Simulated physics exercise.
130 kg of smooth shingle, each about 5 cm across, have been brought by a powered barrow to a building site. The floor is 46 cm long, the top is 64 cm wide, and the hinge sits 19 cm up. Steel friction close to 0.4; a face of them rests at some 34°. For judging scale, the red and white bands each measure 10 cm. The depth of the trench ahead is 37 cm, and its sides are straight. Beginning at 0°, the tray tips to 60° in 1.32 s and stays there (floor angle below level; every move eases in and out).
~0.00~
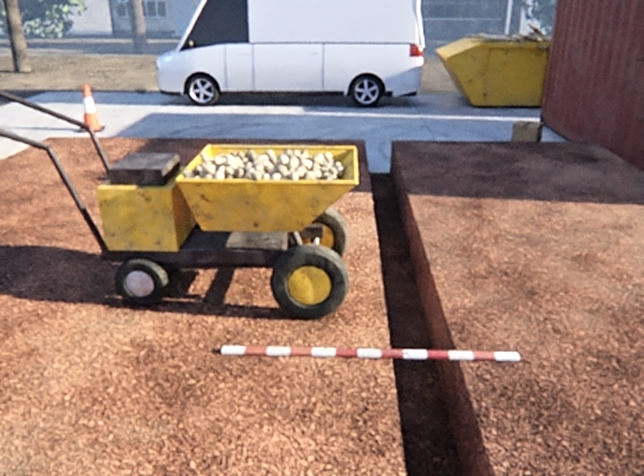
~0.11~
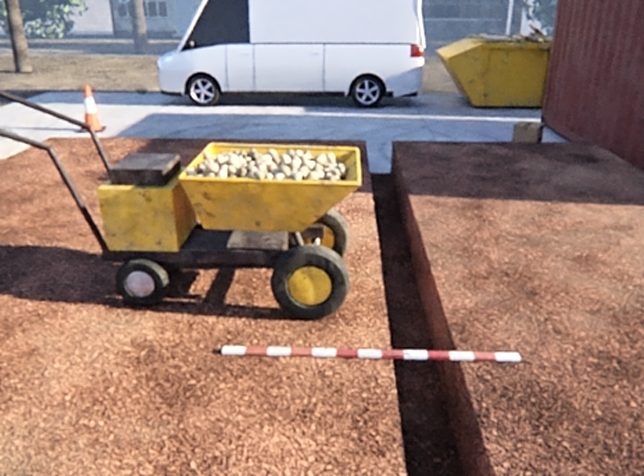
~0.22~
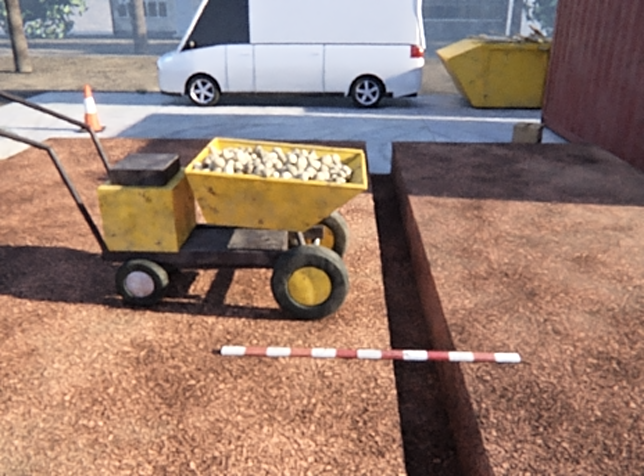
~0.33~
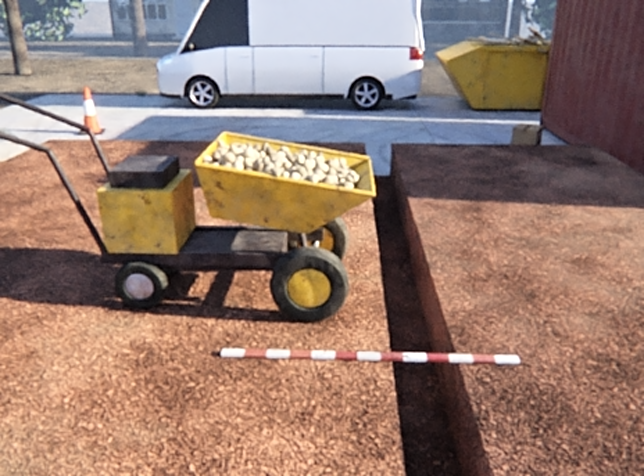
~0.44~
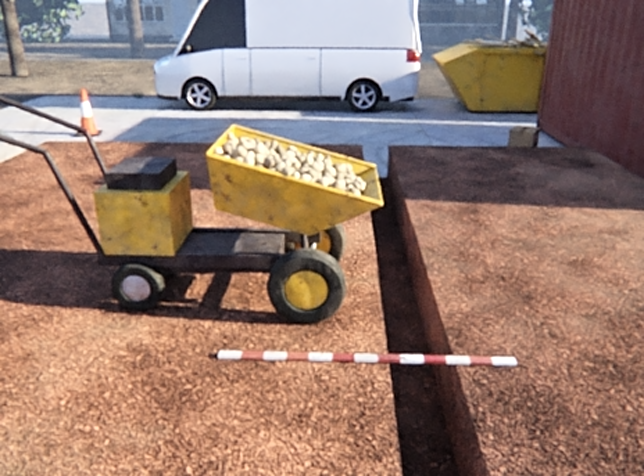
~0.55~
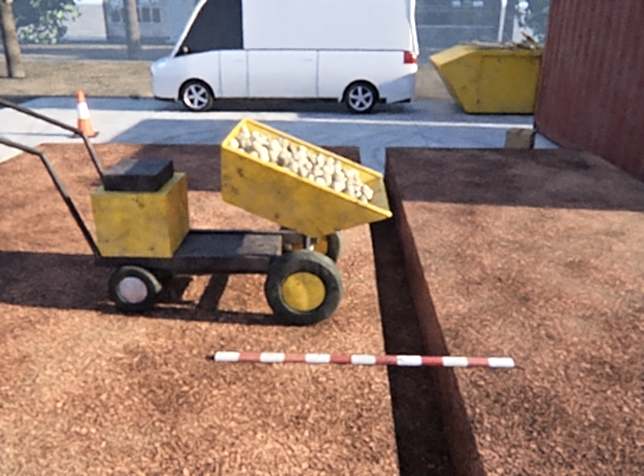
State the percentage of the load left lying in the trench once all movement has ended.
The share left there is about 34 per cent.
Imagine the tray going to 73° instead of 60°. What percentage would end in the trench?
It would be near 30 per cent.
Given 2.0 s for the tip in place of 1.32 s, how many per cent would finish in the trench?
That works out at about 40 in a hundred.
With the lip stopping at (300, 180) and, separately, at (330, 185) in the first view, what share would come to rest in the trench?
The first gives about 95 percent and the second about 60 percent.
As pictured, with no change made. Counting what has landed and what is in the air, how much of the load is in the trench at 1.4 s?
Around 10 per cent of it, at that instant.
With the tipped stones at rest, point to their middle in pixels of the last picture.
Centre estimate: Around (462, 296).
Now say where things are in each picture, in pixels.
In the first picture, the tray is at 0°, its lip at (357, 183); the top of the load is at (256, 160).
In the second picture, the tray is at 1°, its lip at (360, 184); the top of the load is at (250, 159); the stones move at 0.2 m/s on average.
The third picture shows lip at (366, 188), floor tilted 4°, highest stones at (244, 156); the stones move at 0.3 m/s on average.
In the fourth picture, the tray is at 9°, its lip at (375, 195); the top of the load is at (241, 151); the stones move at 0.4 m/s on average.
In the fifth picture, the tray is at 16°, its lip at (382, 205); the top of the load is at (238, 144); the stones move at 0.5 m/s on average.
In the sixth picture, the tray is at 23°, its lip at (390, 216); the top of the load is at (247, 137); the stones move at 0.6 m/s on average.
After 1.0 s the floor is at 51°; 100 % in the tray; the foremost stones are at (416, 243).
After 1.4 s the floor is at 60°; 56 % in the tray, 8 % in the trench, 36 % past the trench; the foremost stones are at (512, 307).
After 1.8 s the floor is at 60°; 24 % in the tray, 13 % in the trench, 63 % past the trench; the foremost stones are at (595, 307).
After 3.7 s the floor is at 60°; 0 % in the tray, 34 % in the trench, 66 % past the trench; the foremost stones are past the picture's edge.
